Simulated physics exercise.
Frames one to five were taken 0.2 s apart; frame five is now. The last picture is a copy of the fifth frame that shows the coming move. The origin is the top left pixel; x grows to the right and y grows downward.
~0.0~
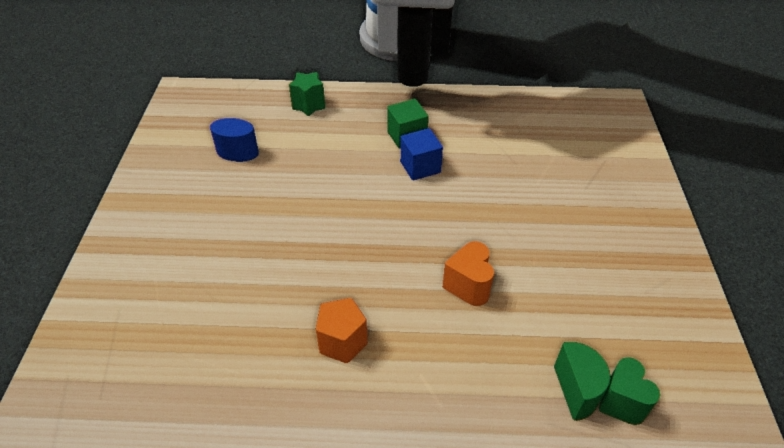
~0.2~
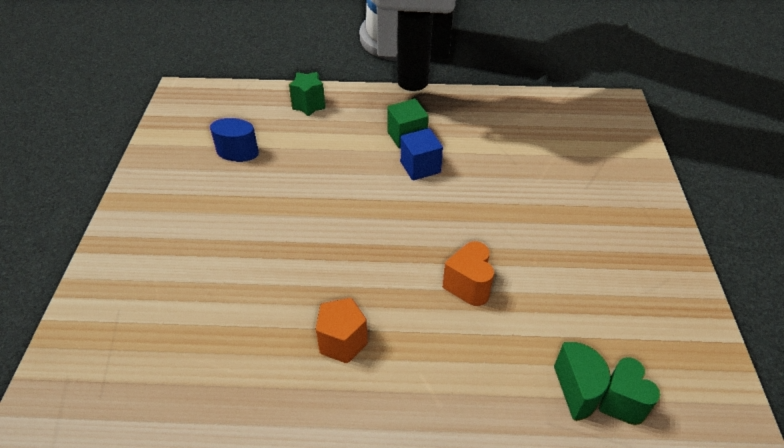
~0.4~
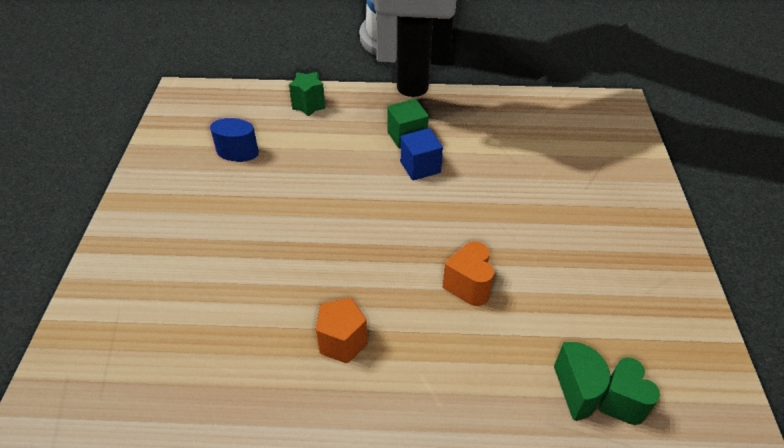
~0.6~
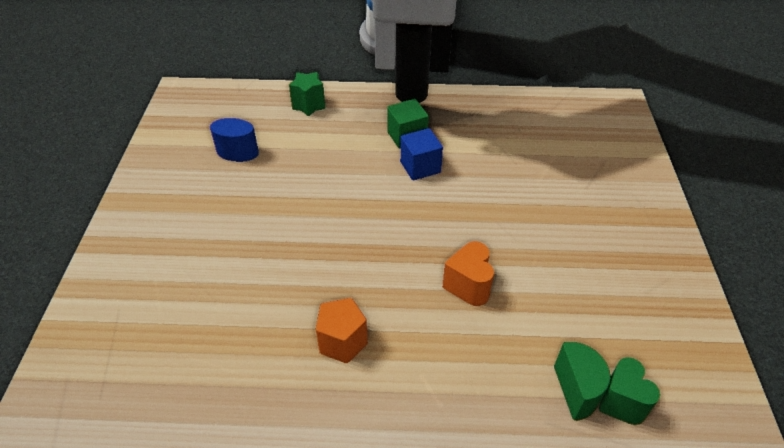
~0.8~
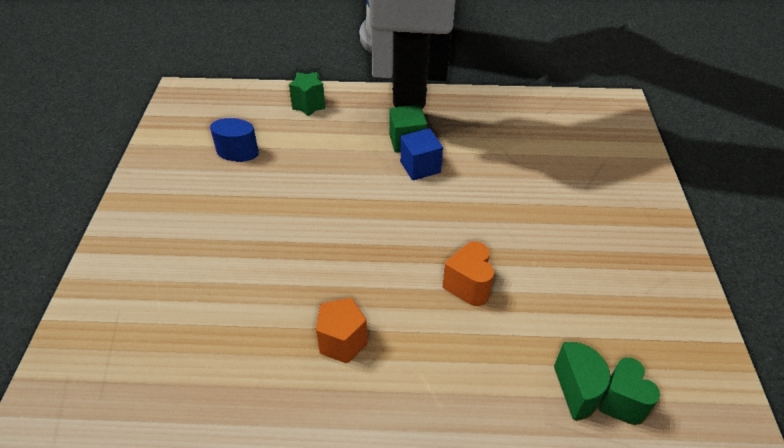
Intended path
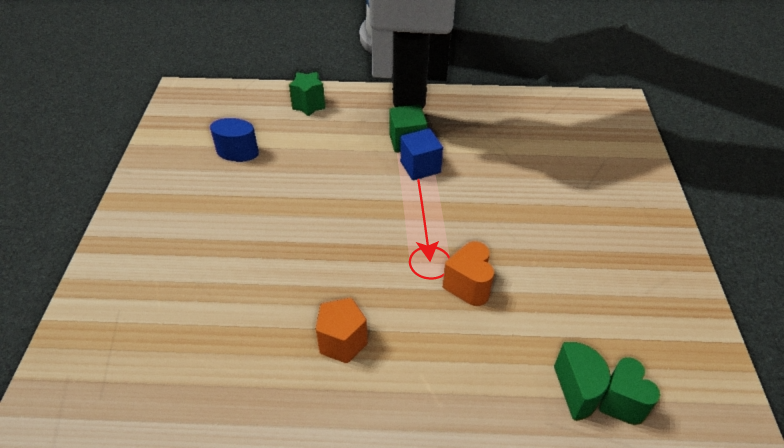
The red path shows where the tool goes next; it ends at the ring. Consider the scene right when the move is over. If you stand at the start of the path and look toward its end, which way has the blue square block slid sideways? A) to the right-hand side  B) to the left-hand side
My answer is option A.
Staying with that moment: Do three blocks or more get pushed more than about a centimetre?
That would be a no.
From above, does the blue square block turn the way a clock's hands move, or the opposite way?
Clockwise rotation.
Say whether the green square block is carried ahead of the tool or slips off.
I think it holds its spot in front.
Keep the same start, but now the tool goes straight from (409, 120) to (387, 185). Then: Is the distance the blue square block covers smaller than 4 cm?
My answer is no.
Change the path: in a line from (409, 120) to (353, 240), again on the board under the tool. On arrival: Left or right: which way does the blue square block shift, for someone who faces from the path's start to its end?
The answer is left: Facing from the path's start to its end, that's where the blue square block shifts.
Path on the board, from (409, 120) directly to (430, 262).
On the path given first. One third of the way, tool at (416, 145); green square block at (414, 159); blue square block at (426, 183), turned 15° clockwise.
Two thirds of the way, tool at (424, 192); green square block at (419, 210), turned 15° clockwise; blue square block at (425, 239), turned 25° clockwise.
At the end, tool at (431, 247); green square block at (422, 269), turned 30° clockwise; blue square block at (417, 303), turned 40° clockwise; orange heart-shaped block in place.
